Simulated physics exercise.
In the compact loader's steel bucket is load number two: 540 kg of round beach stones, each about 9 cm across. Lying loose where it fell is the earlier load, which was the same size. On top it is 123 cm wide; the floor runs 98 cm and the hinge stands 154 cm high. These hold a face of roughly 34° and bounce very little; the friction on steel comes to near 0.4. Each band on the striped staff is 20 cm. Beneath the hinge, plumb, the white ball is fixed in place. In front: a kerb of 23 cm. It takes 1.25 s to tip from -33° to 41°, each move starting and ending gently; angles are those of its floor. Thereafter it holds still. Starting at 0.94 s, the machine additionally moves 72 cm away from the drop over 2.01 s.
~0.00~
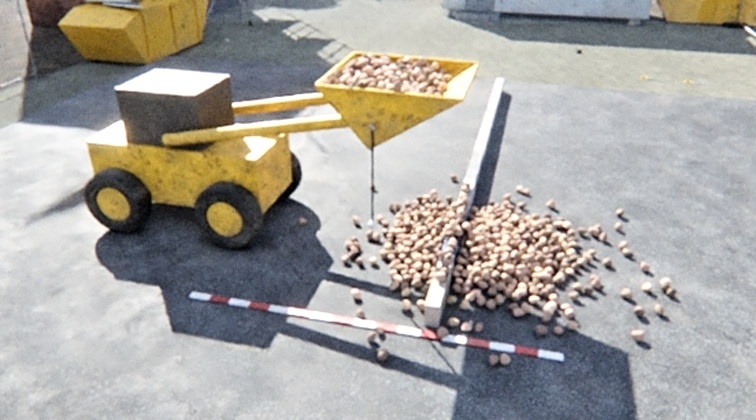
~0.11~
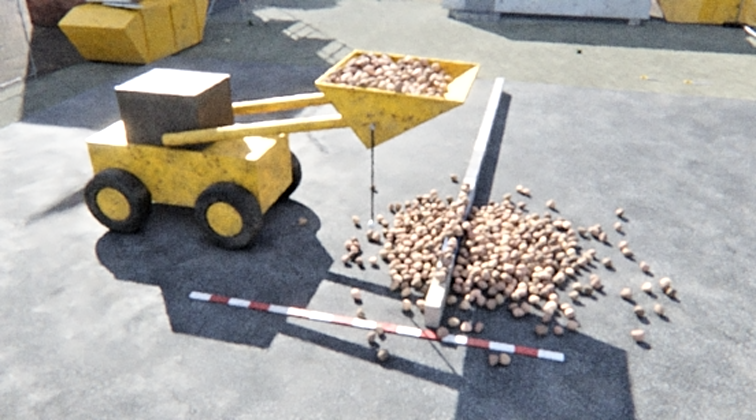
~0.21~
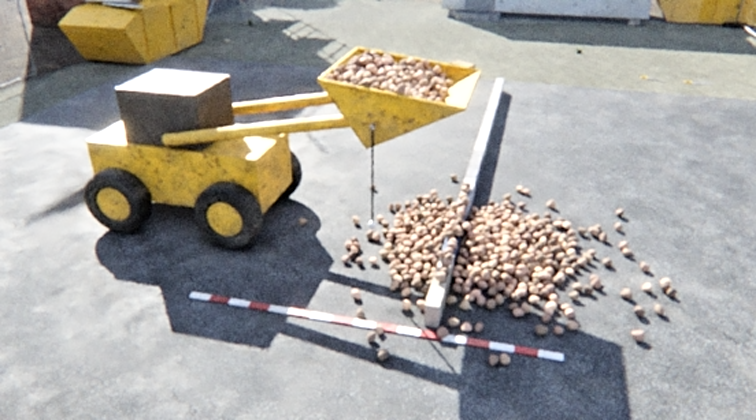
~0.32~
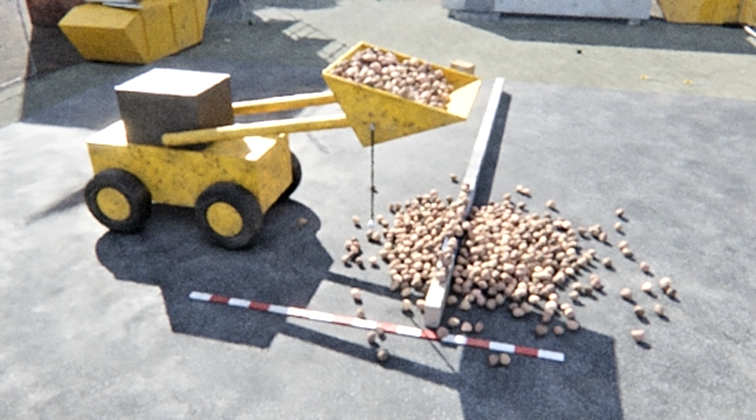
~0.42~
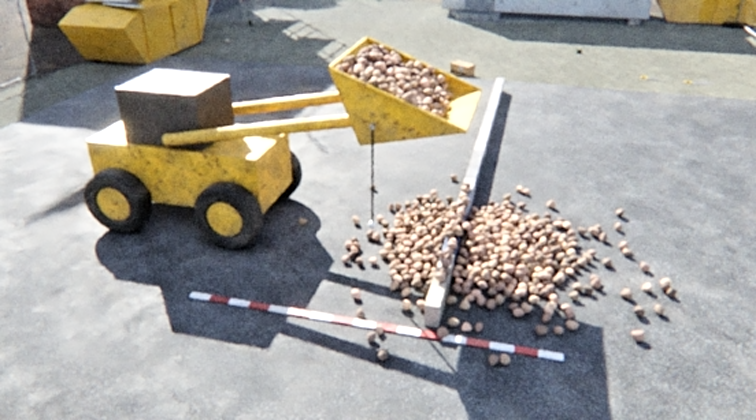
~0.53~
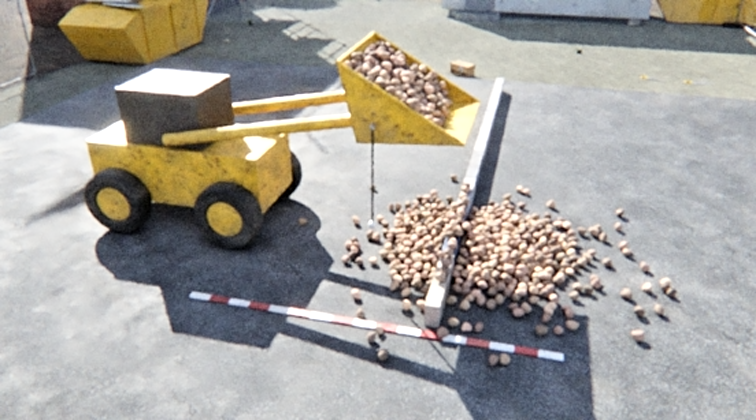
A yellow toy-like loader stood on grey ground beside a heap of brown stones straddling a low kerb, and its raised, stone-filled bucket slowly tilted down toward the right.
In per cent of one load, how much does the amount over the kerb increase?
About 75 per cent.
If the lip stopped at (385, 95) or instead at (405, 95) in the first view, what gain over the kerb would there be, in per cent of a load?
First some 5, then 10 per cent.
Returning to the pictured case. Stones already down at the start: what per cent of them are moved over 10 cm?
Estimate: 25 %, roughly.
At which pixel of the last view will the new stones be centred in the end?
I'd put their centre close to (487, 241).
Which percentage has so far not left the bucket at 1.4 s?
Estimate: 35 % remaining inside, roughly.
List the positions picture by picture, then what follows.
In the first picture, the bucket is at -33°, its lip at (463, 100); the top of the load is at (378, 65). The earlier load is highest near (452, 227), 29 cm above ground level, 39 % on this side of the kerb, 60 % over the kerb.
In the second picture, the bucket is at -31°, its lip at (463, 103); the top of the load is at (373, 65); the stones move at 0.1 m/s on average.
The third picture shows lip at (465, 109), floor tilted -27°, highest stones at (369, 62); the stones move at 0.2 m/s on average.
The fourth picture shows lip at (466, 119), floor tilted -21°, highest stones at (368, 59); the stones move at 0.3 m/s on average.
In the fifth picture, the bucket is at -13°, its lip at (466, 132); the top of the load is at (369, 55); the stones move at 0.3 m/s on average.
The sixth picture shows lip at (464, 145), floor tilted -4°, highest stones at (376, 51); the stones move at 0.4 m/s on average.
After 0.9 s the floor is at 30°; in per cent of one load, 99 in the bucket, 40 on this side of the kerb, 60 over the kerb; the foremost stones are at (651, 279).
After 1.4 s the floor is at 41°; in per cent of one load, 37 in the bucket, 72 on this side of the kerb, 90 over the kerb; the foremost stones are at (651, 279).
After 3.4 s the floor is at 41°; in per cent of one load, 0 in the bucket, 65 on this side of the kerb, 135 over the kerb; the foremost stones are at (661, 271).
After 6.2 s the floor is at 41°; in per cent of one load, 0 in the bucket, 65 on this side of the kerb, 135 over the kerb; the foremost stones are at (661, 271). Net gain over the kerb, 75.
